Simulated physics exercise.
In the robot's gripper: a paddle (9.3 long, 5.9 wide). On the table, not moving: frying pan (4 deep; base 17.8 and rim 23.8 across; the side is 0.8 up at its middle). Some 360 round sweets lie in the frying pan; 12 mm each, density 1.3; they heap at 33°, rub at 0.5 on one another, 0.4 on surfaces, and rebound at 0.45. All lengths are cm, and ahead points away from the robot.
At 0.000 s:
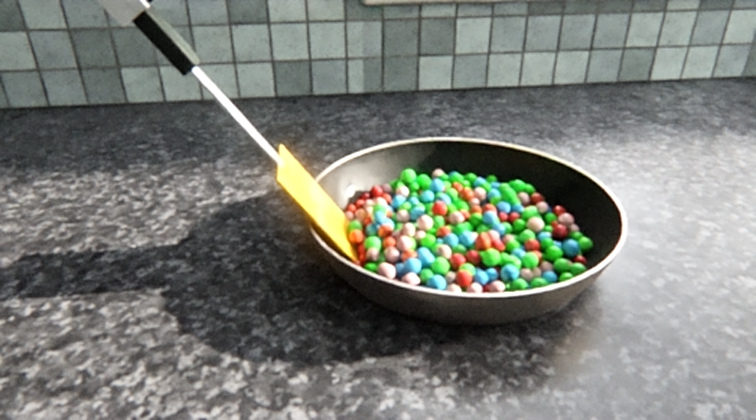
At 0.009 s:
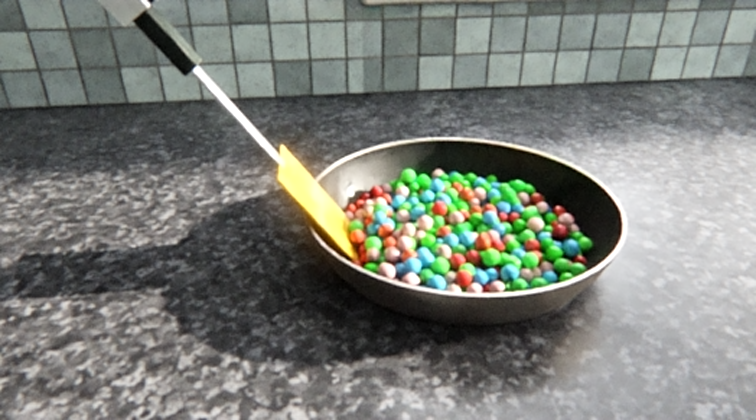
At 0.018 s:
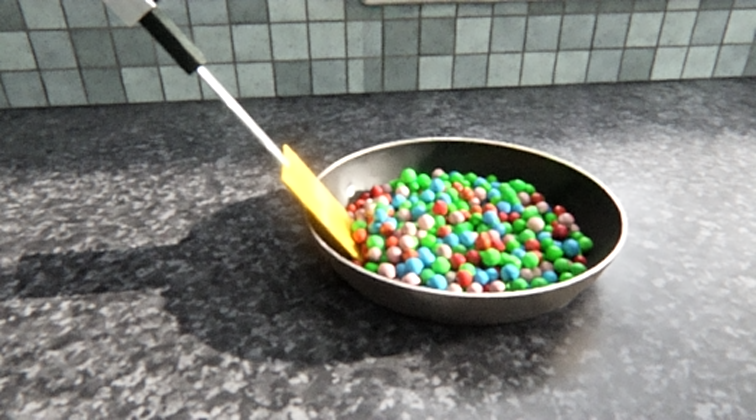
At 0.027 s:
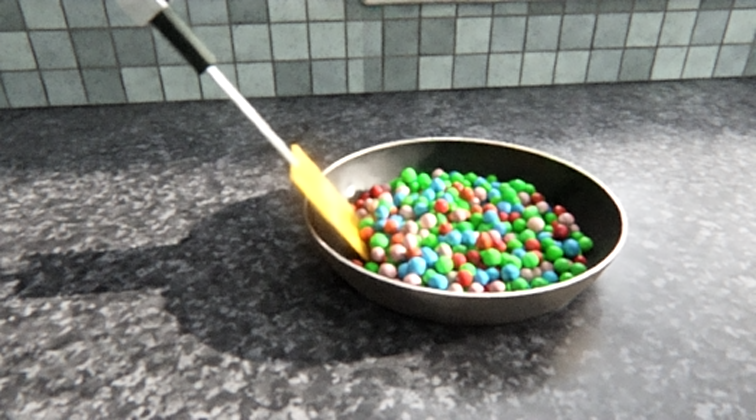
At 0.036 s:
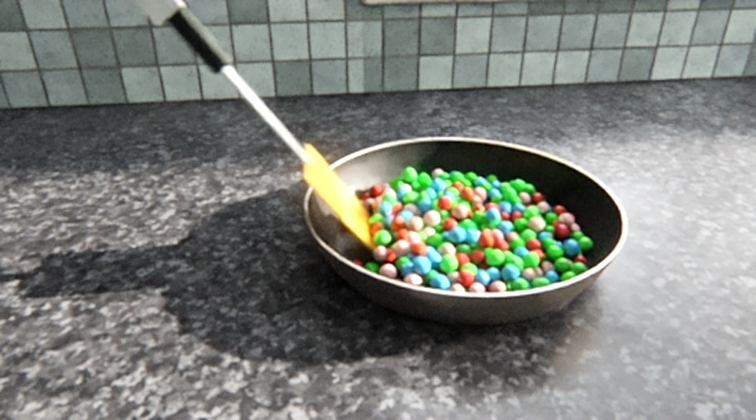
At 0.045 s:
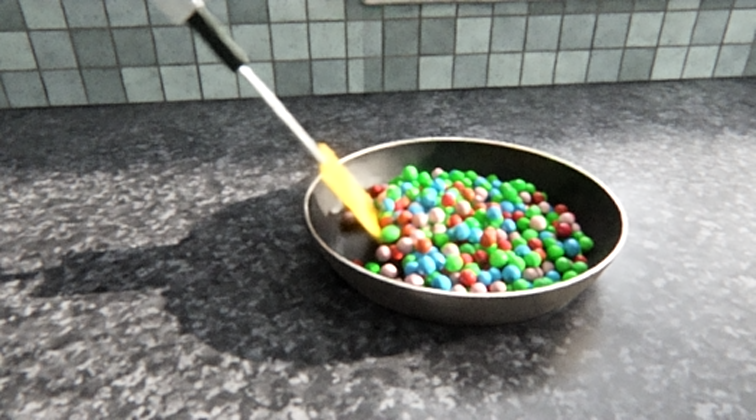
A yellow paddle on a thin handle started still at the left side of a dark frying pan, then moved right into the heap of colourful round sweets, nudging those nearest it.
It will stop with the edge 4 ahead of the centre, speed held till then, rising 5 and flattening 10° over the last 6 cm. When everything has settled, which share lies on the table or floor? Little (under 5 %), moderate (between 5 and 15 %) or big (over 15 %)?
A moderate share, between 5 and 15 %, ends on the table or floor.
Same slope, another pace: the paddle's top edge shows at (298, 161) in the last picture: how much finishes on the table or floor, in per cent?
About 0 per cent.
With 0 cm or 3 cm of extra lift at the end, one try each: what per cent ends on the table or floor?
About 5 and 10 per cent.
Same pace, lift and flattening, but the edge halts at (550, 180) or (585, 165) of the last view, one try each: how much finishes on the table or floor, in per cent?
About 15 and 20 per cent.
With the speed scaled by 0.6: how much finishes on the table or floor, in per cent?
Some 5 per cent.
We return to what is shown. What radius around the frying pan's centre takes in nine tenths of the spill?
Roughly 80 cm.
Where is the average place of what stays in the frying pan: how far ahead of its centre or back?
Some 2.5 cm ahead.
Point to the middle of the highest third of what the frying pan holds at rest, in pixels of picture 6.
Near (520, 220).
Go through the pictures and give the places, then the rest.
The paddle top edge at (278, 162), sloping 55°; upper third of the load around (449, 220), from x 350 to 585, top at y 175; 359 in the frying pan, in the first frame.
The paddle top edge at (279, 161), sloping 55°; upper third of the load around (449, 220), from x 350 to 585, top at y 175, in the second frame.
The paddle top edge at (283, 161), sloping 55°; upper third of the load around (444, 219), from x 350 to 585, top at y 175, in the third frame.
The paddle top edge at (293, 161), sloping 55°; upper third of the load around (443, 219), from x 350 to 585, top at y 175, in the fourth frame.
The paddle top edge at (306, 160), sloping 55°; upper third of the load around (447, 221), from x 350 to 585, top at y 175, in the fifth frame.
The paddle top edge at (322, 159), sloping 55°; upper third of the load around (446, 219), from x 350 to 585, top at y 175; 359 in the frying pan, in the sixth frame.
After 0.07 s, sloping 55°, highest piece 5 above the table; 359 in the frying pan.
After 0.09 s, sloping 51°, highest piece 7 above the table; 359 in the frying pan.
After 0.30 s, sloping 45°, highest piece 6 above the table; 323 in the frying pan, 29 on the table or floor, 7 on the blade or in flight.
After 1.35 s, sloping 45°, highest piece 3 above the table; 323 in the frying pan, 36 on the table or floor.
In the end, 323 in the frying pan, 36 on the table or floor. That is 10 % on the table or floor.
